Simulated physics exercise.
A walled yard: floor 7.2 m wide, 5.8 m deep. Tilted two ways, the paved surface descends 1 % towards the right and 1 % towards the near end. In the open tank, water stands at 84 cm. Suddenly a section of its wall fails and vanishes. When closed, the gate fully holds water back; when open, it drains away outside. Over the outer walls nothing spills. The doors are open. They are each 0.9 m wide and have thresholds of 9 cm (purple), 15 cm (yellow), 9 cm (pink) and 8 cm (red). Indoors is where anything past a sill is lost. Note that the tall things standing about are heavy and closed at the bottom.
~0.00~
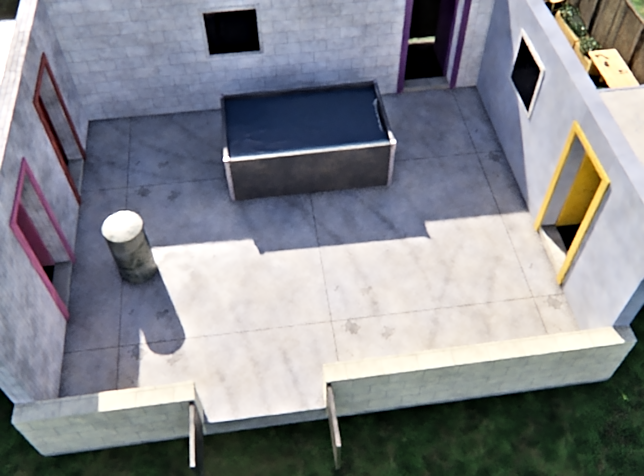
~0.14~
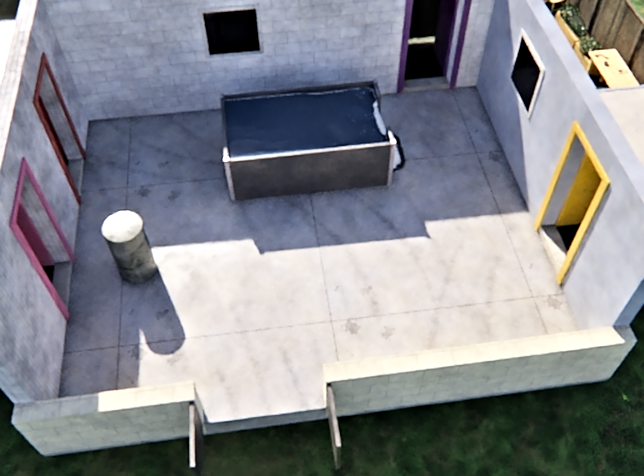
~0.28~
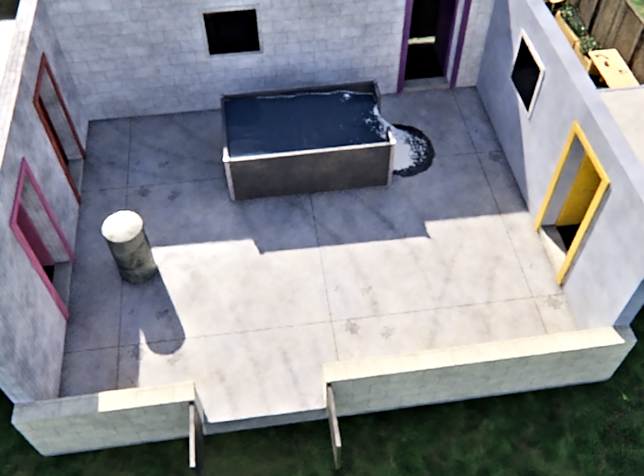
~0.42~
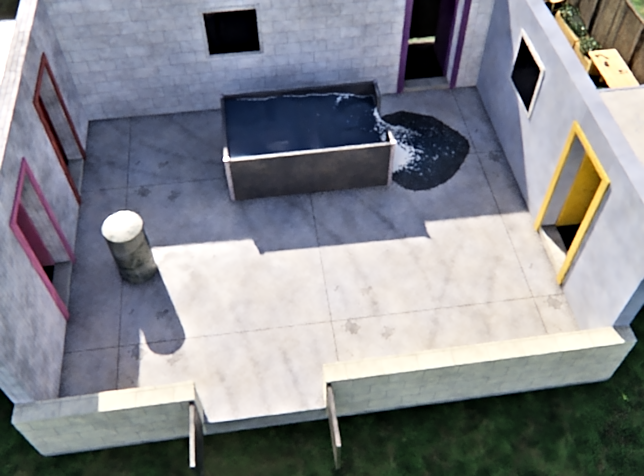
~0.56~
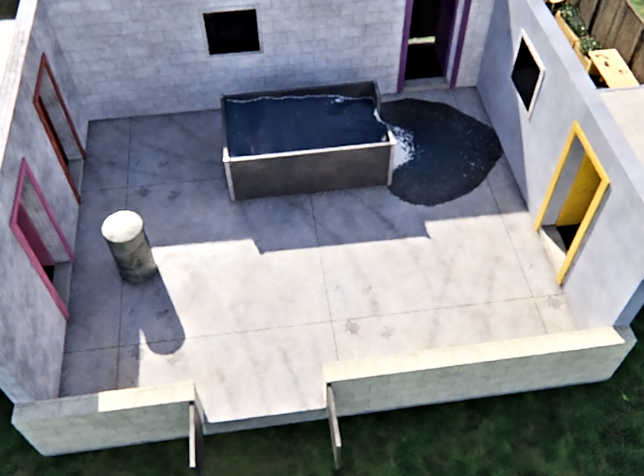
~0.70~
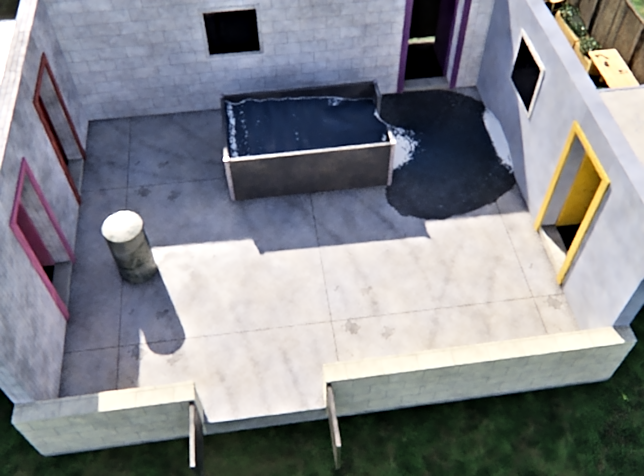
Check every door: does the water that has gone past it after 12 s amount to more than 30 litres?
Purple door: It does. Yellow door: It does not. Pink door: It does not. Red door: It does not.
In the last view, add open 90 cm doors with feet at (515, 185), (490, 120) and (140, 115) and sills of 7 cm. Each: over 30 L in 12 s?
Taking them in order, the first gets enough, the second enough and the third too little.
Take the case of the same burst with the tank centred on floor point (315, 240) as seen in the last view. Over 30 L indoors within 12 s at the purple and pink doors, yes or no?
Lab note: Purple door limit exceeded; pink door limit not exceeded.
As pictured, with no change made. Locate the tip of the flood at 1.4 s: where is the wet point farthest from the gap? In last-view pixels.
That lands around (557, 281) in the last picture.
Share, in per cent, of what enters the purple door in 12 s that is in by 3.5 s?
50 per cent, roughly.
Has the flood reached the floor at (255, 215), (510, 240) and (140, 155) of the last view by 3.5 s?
Untouched, submerged, untouched.
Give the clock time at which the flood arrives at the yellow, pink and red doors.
Arrival times: Yellow 1.2 seconds, pink 6.5 seconds, red 5.5 seconds.
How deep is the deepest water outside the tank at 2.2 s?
Max around 40 cm.
After 1.4 s water covers 20 % of the floor and is deepest (50 cm) near (475, 86); purple door 16 cm at the sill, 1 L in, yellow door 9 cm at the sill, 0 L in, pink door not reached, red door not reached.
After 2.2 s water covers 25 % of the floor and is deepest (40 cm) near (490, 147); purple door 22 cm at the sill, 39 L in, yellow door 13 cm at the sill, 0 L in, pink door not reached, red door not reached.
After 3.5 s water covers 40 % of the floor and is deepest (30 cm) near (589, 356); purple door 19 cm at the sill, 104 L in, yellow door 11 cm at the sill, 0 L in, pink door not reached, red door not reached.
After 7.0 s water covers 85 % of the floor and is deepest (18 cm) near (589, 356); purple door 12 cm at the sill, 203 L in, yellow door 7 cm at the sill, 0 L in, pink door 7 cm at the sill, 0 L in, red door 6 cm at the sill, 0 L in.
After 12.0 s water covers 100 % of the floor and is deepest (13 cm) near (589, 356); purple door 5 cm at the sill, 211 L in, yellow door 6 cm at the sill, 0 L in, pink door 7 cm at the sill, 1 L in, red door 6 cm at the sill, 0 L in.
